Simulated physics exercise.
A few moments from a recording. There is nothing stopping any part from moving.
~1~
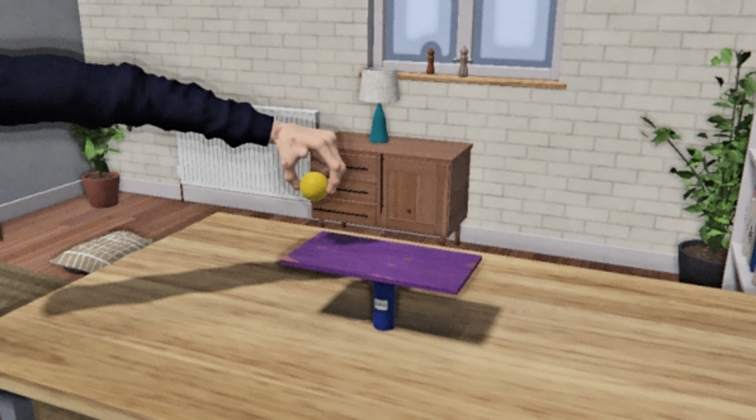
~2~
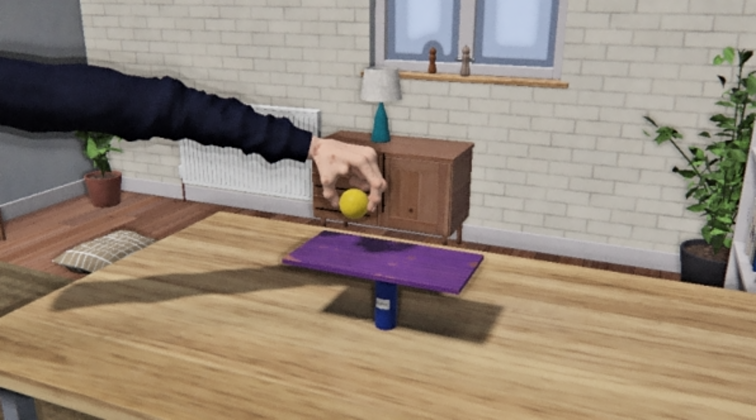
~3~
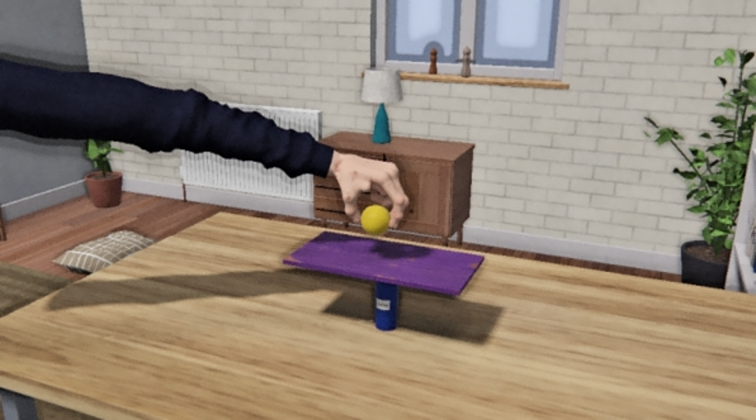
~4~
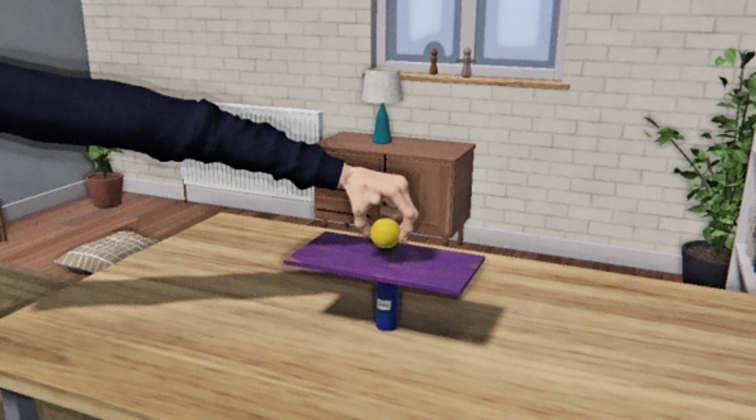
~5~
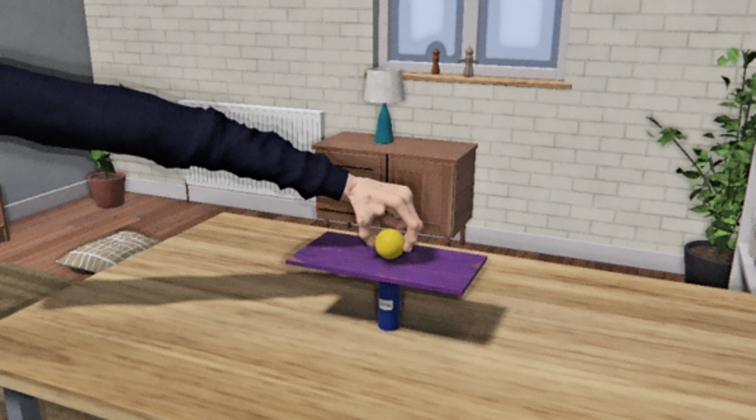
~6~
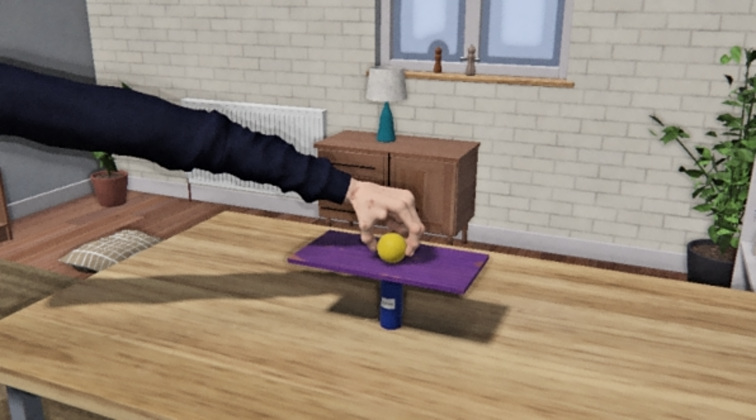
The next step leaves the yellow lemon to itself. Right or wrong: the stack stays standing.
Right.
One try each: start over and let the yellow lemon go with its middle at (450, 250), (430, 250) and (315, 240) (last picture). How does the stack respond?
The stack remains standing the first time, remains standing the second time, and tumbles down the third time.
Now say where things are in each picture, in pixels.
On its way; yellow lemon (314, 187); blue shaker (384, 295), in the first picture.
On its way; yellow lemon (354, 204); blue shaker (386, 294), in the second picture.
On its way; yellow lemon (376, 220); blue shaker (387, 295), in the third picture.
On its way; yellow lemon (386, 233); blue shaker (387, 295), in the fourth picture.
On its way; yellow lemon (390, 244); blue shaker (389, 295), in the fifth picture.
Set down, still held; yellow lemon (392, 248); blue shaker (392, 294), in the sixth picture.
Then, 0.30 s later than the last frame, all is still.
Then, 0.70 s later than the last frame, yellow lemon resting near (392, 248).
When it is over, all 3 as before. End places, in pixels of the last picture, yellow lemon near (392, 248). The stack stays up.
